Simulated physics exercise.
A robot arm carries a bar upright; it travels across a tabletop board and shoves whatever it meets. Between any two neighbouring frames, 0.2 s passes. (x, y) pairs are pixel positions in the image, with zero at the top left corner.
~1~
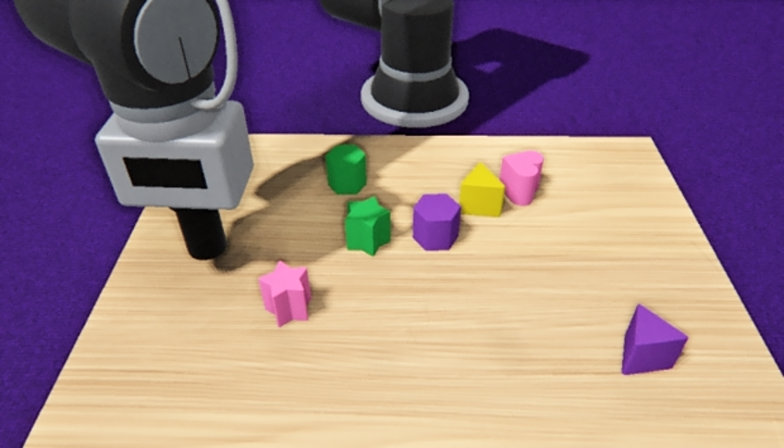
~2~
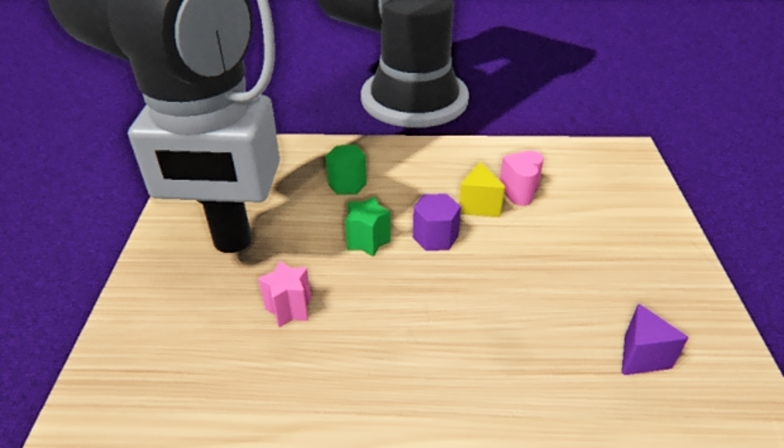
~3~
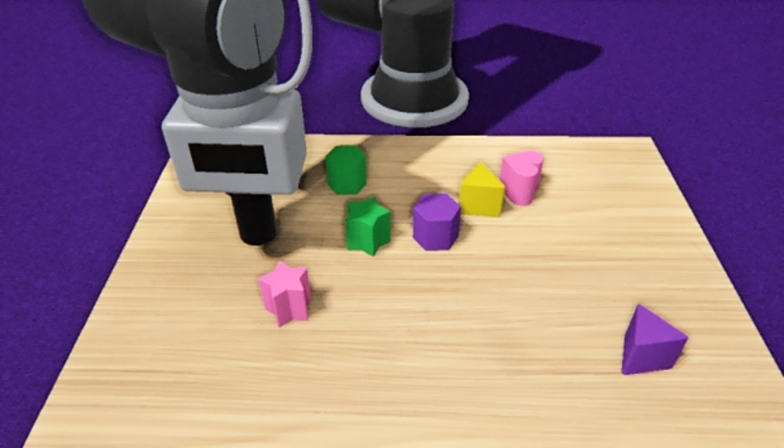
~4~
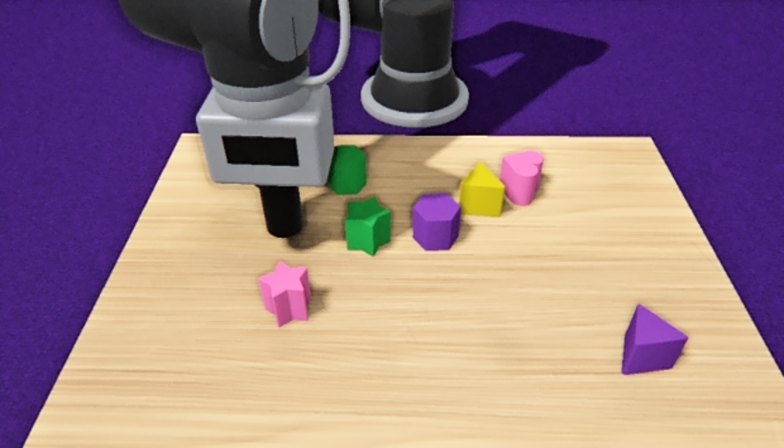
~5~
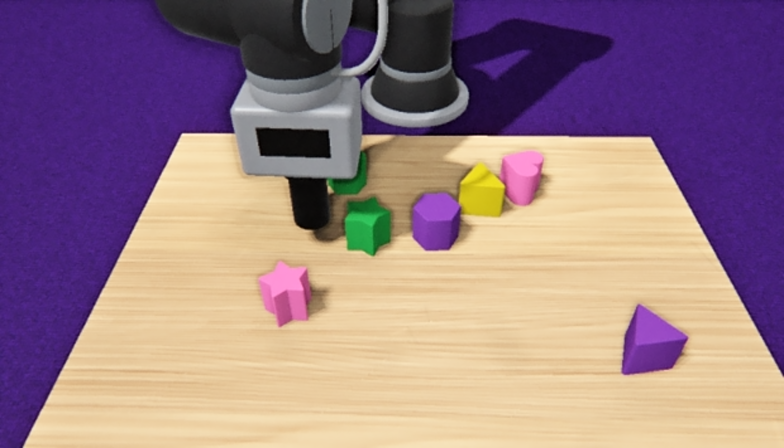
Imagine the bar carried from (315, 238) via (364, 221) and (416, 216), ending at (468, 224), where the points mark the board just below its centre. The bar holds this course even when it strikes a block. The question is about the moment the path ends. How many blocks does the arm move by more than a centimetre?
My guess is at least three.
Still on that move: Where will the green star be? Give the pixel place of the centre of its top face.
Its top middle: (395, 208).
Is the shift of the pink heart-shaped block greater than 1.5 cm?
Short answer: No.
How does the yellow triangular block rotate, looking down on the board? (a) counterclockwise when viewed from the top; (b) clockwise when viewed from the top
a
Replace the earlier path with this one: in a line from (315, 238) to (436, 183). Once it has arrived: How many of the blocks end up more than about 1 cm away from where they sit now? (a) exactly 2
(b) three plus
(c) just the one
The one that fits is c, just the one.
The first path, step by step. One third of the way, bar at (363, 201); green star at (382, 208), turned 55° clockwise.
Two thirds of the way, bar at (417, 196); green star at (395, 208), turned 100° clockwise; purple hexagonal block at (441, 207).
At the end, bar at (470, 205); green hexagonal block not moved; green star at (395, 208), turned 100° clockwise; purple hexagonal block at (466, 219), turned 85° clockwise; yellow triangular block at (496, 174), turned 35° anticlockwise; pink heart-shaped block not moved.
